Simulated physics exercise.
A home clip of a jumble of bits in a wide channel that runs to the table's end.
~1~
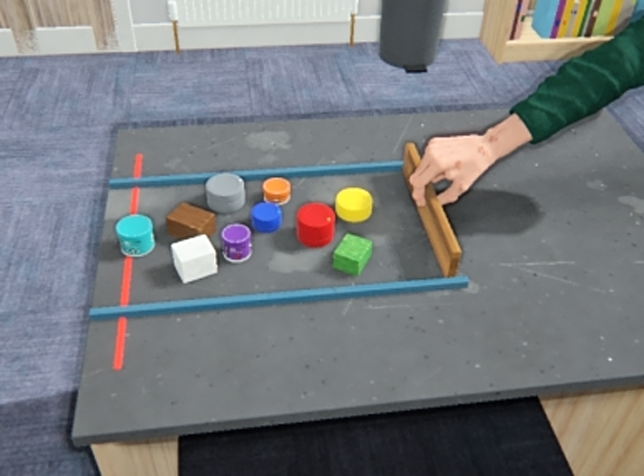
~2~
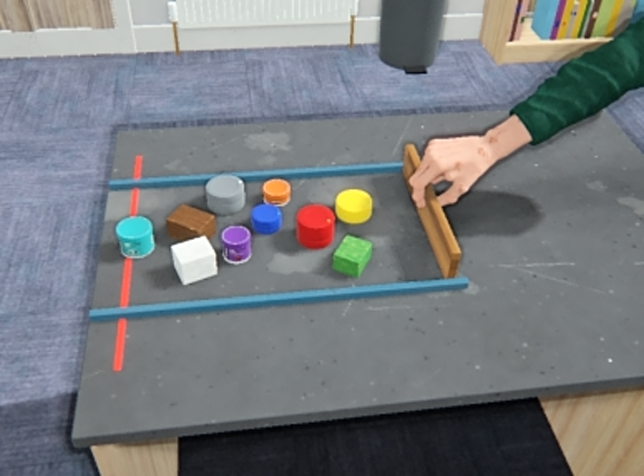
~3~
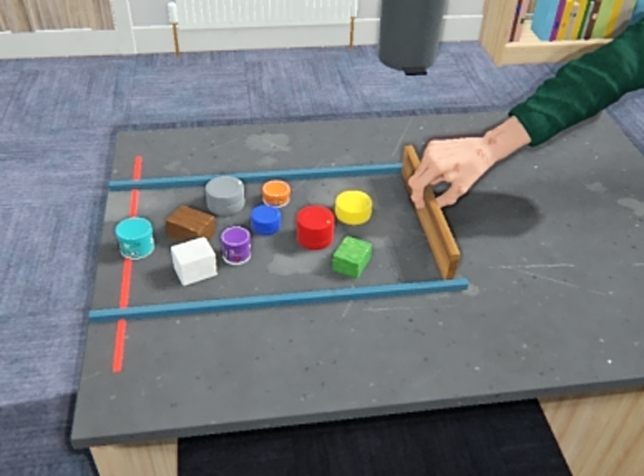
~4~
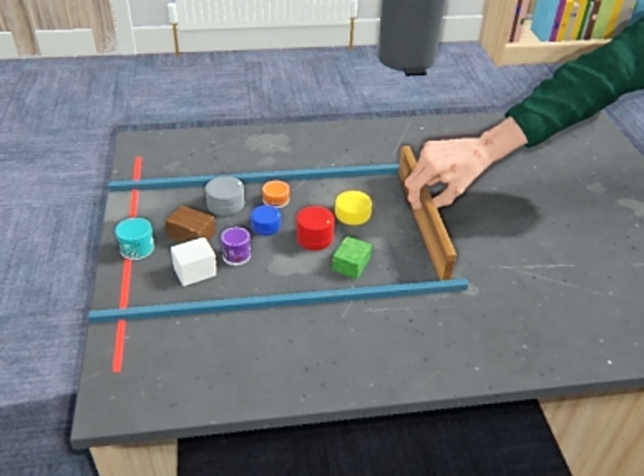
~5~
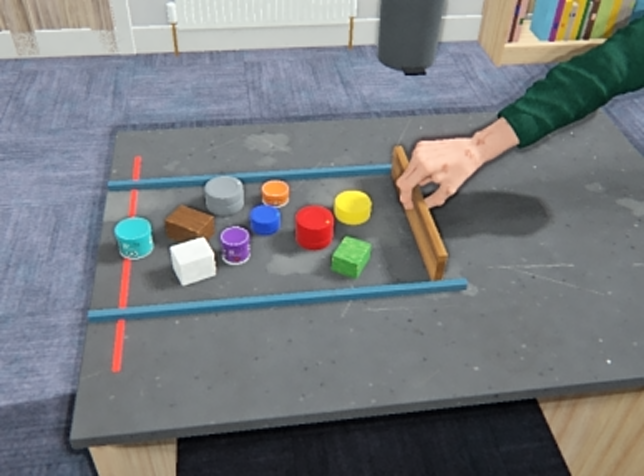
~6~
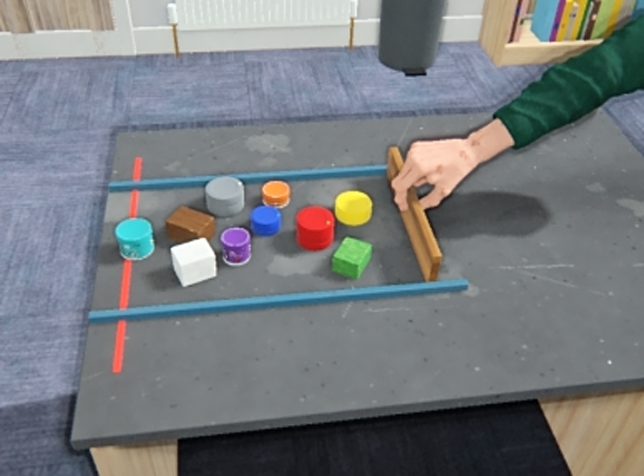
A hand in a green sleeve grips a wooden board at the right of a wide channel between blue strips, barely moving at first. It then slides the board slightly left, while the colourful tins, lids and blocks, including the turquoise tin over the red tape, stay practically still, untouched by the board.
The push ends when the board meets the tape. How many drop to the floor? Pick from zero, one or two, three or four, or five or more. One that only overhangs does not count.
Outcome: The number that fall off is five or more.
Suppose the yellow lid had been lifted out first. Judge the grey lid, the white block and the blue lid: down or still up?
The grey lid drops off; the white block tumbles off; the blue lid holds on.
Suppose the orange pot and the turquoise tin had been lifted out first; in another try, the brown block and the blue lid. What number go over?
Fallen: 4, and 4 in the other try.
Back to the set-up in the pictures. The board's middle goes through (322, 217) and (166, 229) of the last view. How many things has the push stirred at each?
At the one place 3, at the other 10.
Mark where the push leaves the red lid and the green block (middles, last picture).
First (107, 245), then (109, 283).
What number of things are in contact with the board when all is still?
4 of them.
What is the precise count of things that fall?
Exactly 6.
A little later, none off yet; turquoise tin at rest near (136, 240); brown block at rest near (191, 228); white block at rest near (194, 262).
Next, none off yet; turquoise tin at rest near (128, 243); brown block shifted about its own width near (144, 225); white block shifted about its own width near (163, 276).
When it is over, the number that fall off is five or more; down, blue lid, purple tin, grey lid, white block, brown block and turquoise tin.
